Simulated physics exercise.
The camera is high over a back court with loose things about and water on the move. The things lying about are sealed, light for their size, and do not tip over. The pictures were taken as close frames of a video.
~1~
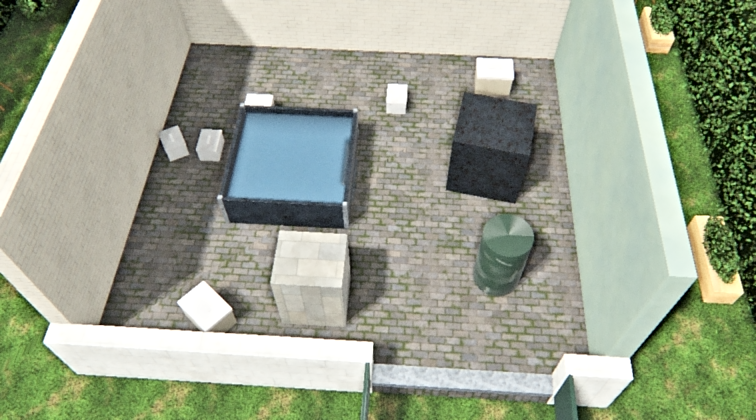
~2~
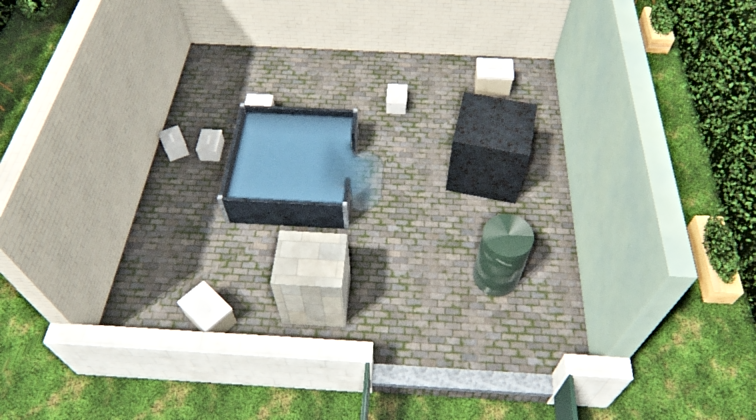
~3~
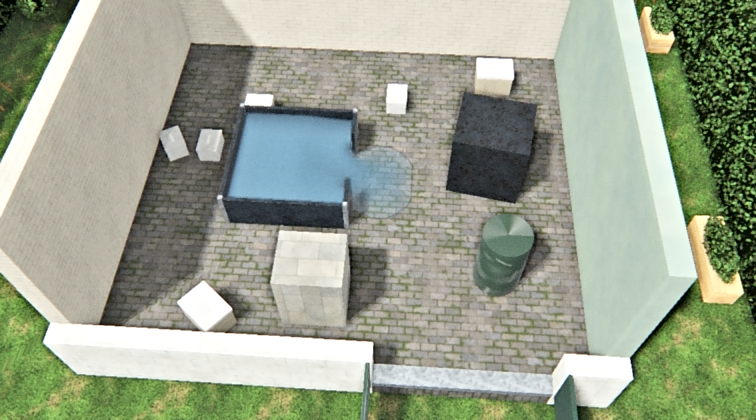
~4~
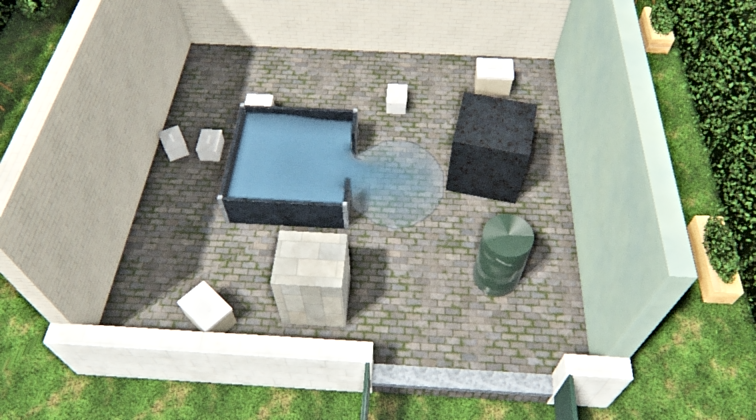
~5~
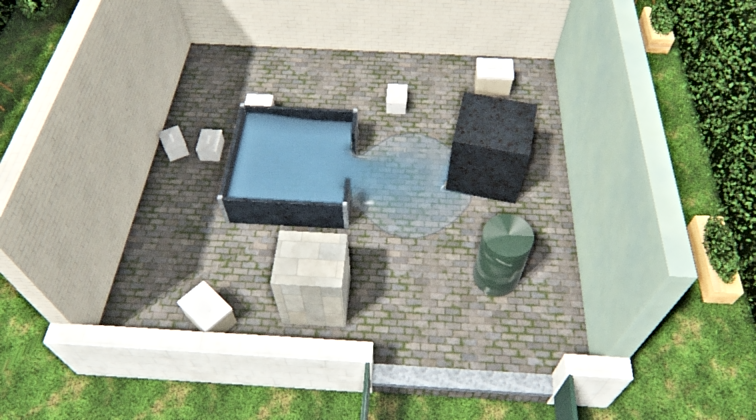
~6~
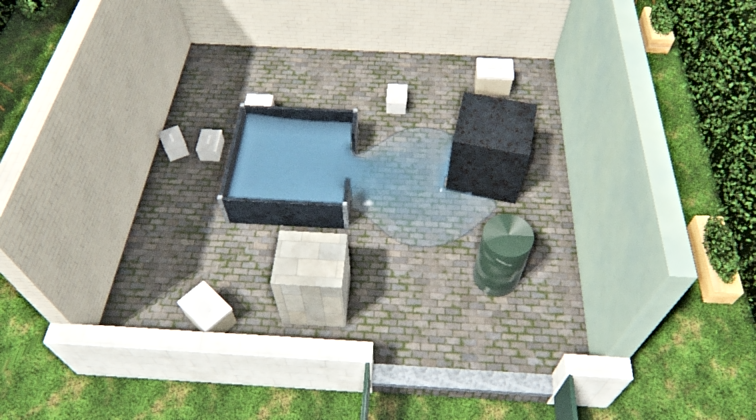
In a walled back court paved with brick, a raised pool of blue water stands among pale blocks, a large black cube and a green barrel. Water pours out through the pool's right side and fans across the paving, reaching the black cube and spreading around its near side, while the objects stay still.
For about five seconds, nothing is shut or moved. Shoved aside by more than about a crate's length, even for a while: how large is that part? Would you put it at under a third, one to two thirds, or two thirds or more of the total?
Band-wise it's the bottom band, under a third.
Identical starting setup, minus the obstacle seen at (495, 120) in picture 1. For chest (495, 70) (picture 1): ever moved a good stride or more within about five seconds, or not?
My call is that it gets driven off.
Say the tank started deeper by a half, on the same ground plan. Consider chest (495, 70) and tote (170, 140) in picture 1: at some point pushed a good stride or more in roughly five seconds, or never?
First one: Travelled that far, second one: Stayed within that.
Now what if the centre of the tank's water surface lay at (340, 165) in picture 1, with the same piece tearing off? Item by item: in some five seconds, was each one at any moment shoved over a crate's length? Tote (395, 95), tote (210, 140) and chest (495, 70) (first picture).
First displaced far, then never went far, then displaced far.
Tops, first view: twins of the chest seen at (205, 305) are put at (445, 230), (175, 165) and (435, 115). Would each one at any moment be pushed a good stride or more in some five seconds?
One after the other: Pushed that far, no, moved that far.
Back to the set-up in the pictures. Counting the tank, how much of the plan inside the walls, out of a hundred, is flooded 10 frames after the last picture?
40 per cent, roughly.
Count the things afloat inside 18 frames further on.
It adds up to 1.
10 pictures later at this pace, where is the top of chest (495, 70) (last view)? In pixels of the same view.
That would put it around (514, 47).
A moment on, 0 of 7 are well off their spots; 0 afloat.
Next, 1 of 7 are well off their spots; 0 afloat.
Later, 1 of 7 are well off their spots; 1 afloat.
In the end, 1 of 7 are well off their spots, and 1 have been at some point; 2 afloat.
